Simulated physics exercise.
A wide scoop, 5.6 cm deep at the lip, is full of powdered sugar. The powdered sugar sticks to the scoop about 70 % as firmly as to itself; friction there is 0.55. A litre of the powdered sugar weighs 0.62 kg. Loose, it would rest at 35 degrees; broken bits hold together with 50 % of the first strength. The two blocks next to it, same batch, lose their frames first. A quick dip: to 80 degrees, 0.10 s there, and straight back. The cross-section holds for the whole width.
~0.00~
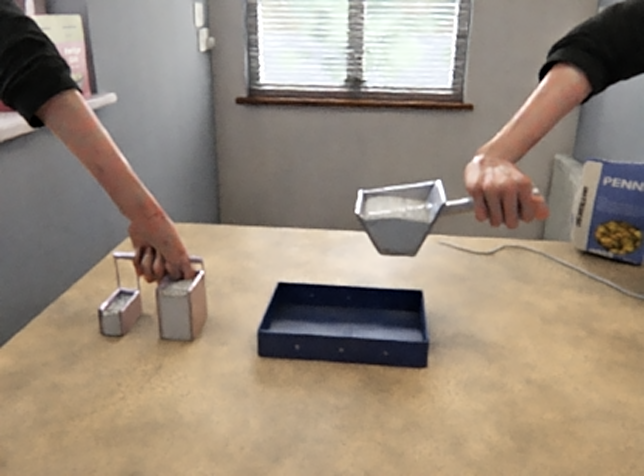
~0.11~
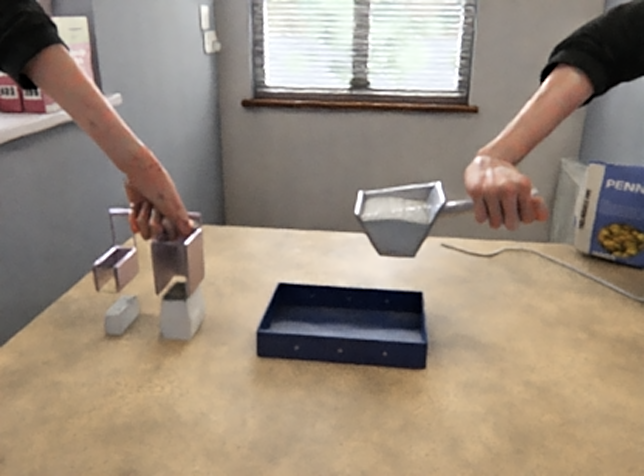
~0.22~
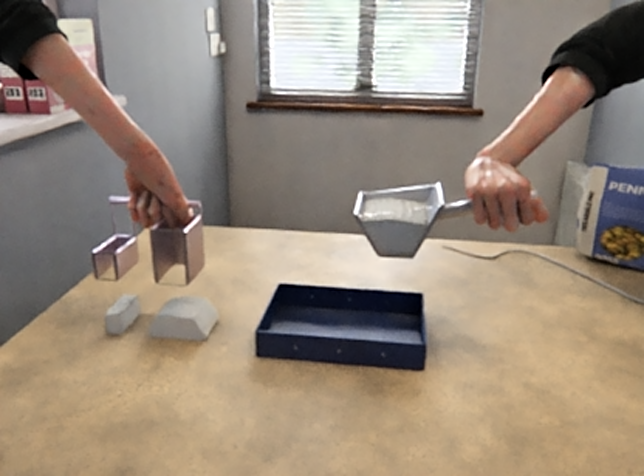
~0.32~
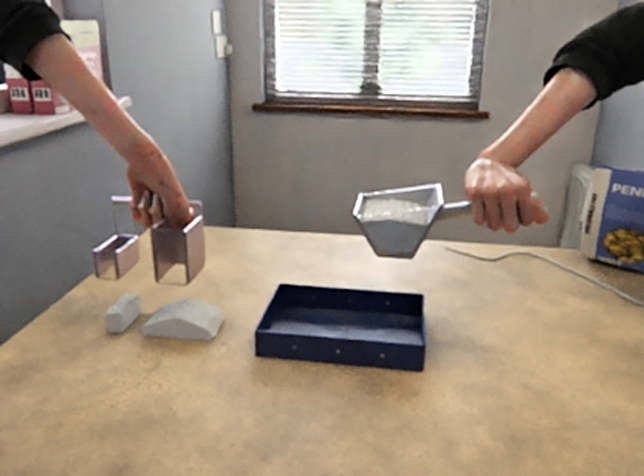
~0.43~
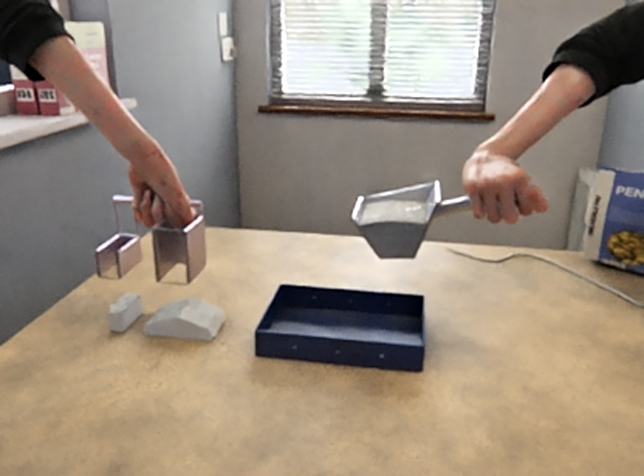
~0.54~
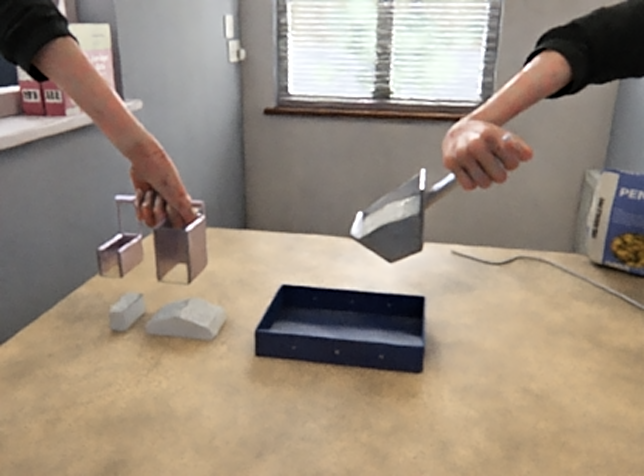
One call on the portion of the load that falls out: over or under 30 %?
The result is over 30 %.
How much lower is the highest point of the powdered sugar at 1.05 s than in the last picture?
Roughly 2.5 cm.
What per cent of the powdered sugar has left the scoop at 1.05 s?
About 45 %.
After 0.77 s, the scoop is at 78 degrees and 0 % has left it.
After 1.05 s, the scoop is at 66 degrees and 43 % has left it.
After 1.32 s, the scoop is at 4 degrees and 45 % has left it.
After 1.60 s, the scoop is at 0 degrees and 45 % has left it.
After 1.70 s, at the end, the scoop is at 0 degrees and 45 % has left it.
